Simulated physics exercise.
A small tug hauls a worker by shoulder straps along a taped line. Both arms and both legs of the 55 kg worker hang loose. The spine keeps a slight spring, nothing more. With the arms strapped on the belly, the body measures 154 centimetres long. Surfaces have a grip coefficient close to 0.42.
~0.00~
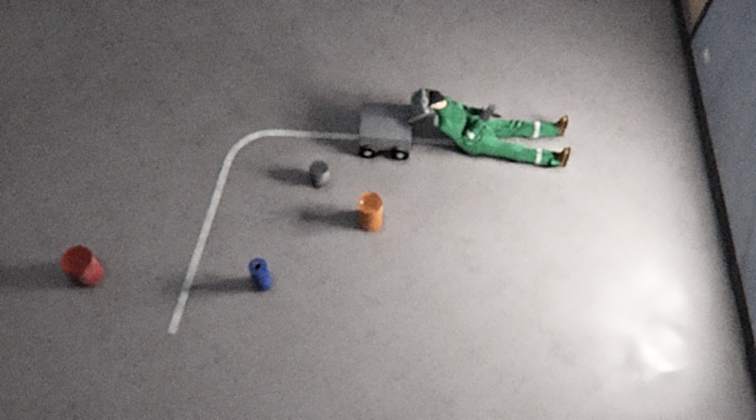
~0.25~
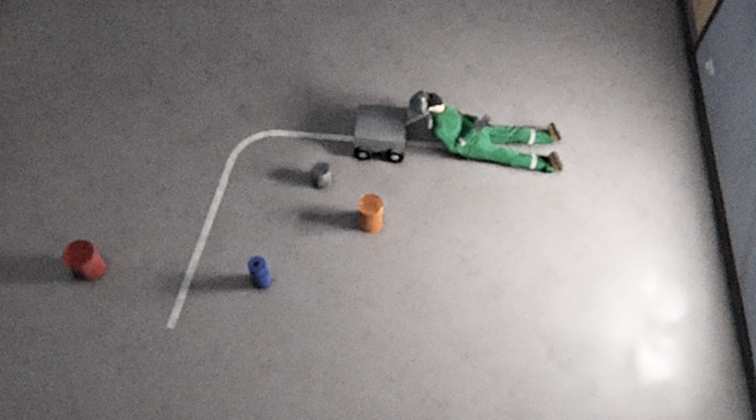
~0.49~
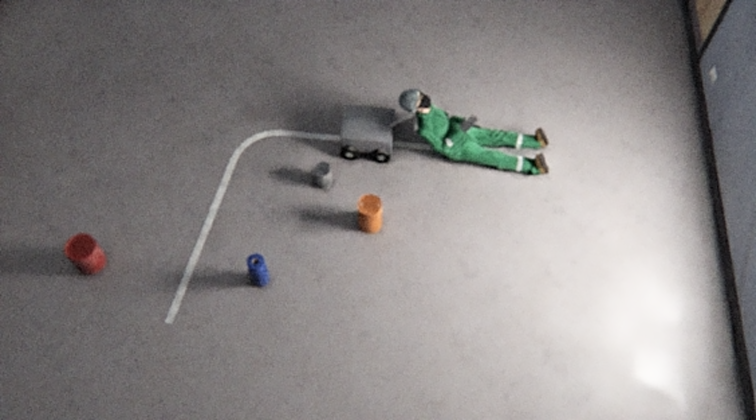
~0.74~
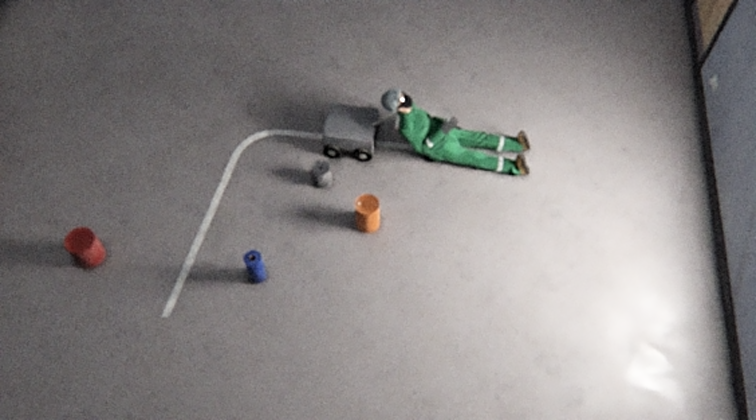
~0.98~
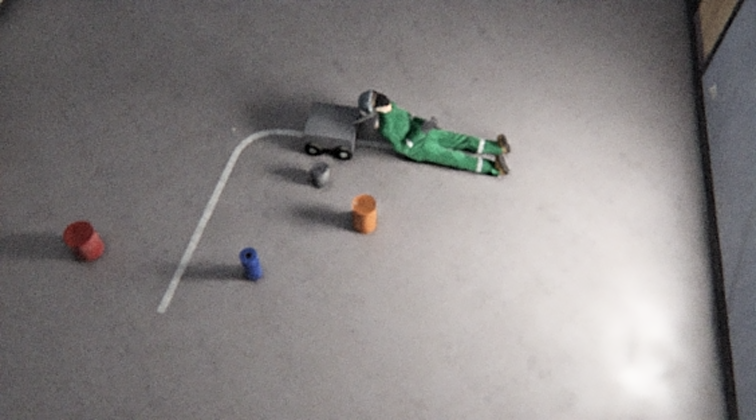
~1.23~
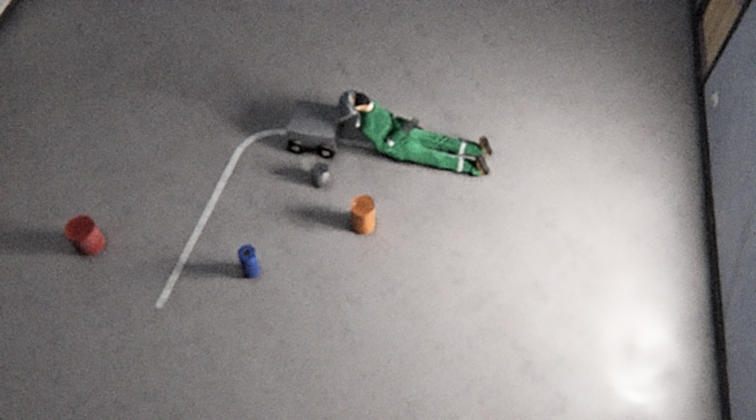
A worker in green lay stretched out on the floor behind a small grey cart, and was hauled slowly leftward with it along the pale tape line, past a grey can and an orange container.
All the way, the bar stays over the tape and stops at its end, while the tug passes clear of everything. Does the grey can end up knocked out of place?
No.
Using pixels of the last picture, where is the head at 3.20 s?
Roughly (215, 125) in the last view.
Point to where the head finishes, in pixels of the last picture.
It comes to rest near pixel (132, 286).
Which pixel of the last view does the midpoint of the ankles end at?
(221, 205).
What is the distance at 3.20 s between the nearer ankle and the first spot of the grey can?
40 cm or so.
After 2.40 s the grey can is where it stood, near (321, 175) in the last picture's view; the nearer ankle is 67 cm from that spot.
After 3.20 s the grey can is where it stood, near (321, 175) in the last picture's view; the nearer ankle is 45 cm from that spot.
After 4.00 s the grey can is where it stood, near (321, 175) in the last picture's view; the red bucket where it stood; the nearer ankle is 40 cm from that spot.
After 4.80 s the grey can is where it stood, near (321, 175) in the last picture's view; the red bucket where it stood; the nearer ankle is 52 cm from that spot.
After 5.7 s, grey can stays put; orange bin stays put; red bucket stays put; blue post stays put.
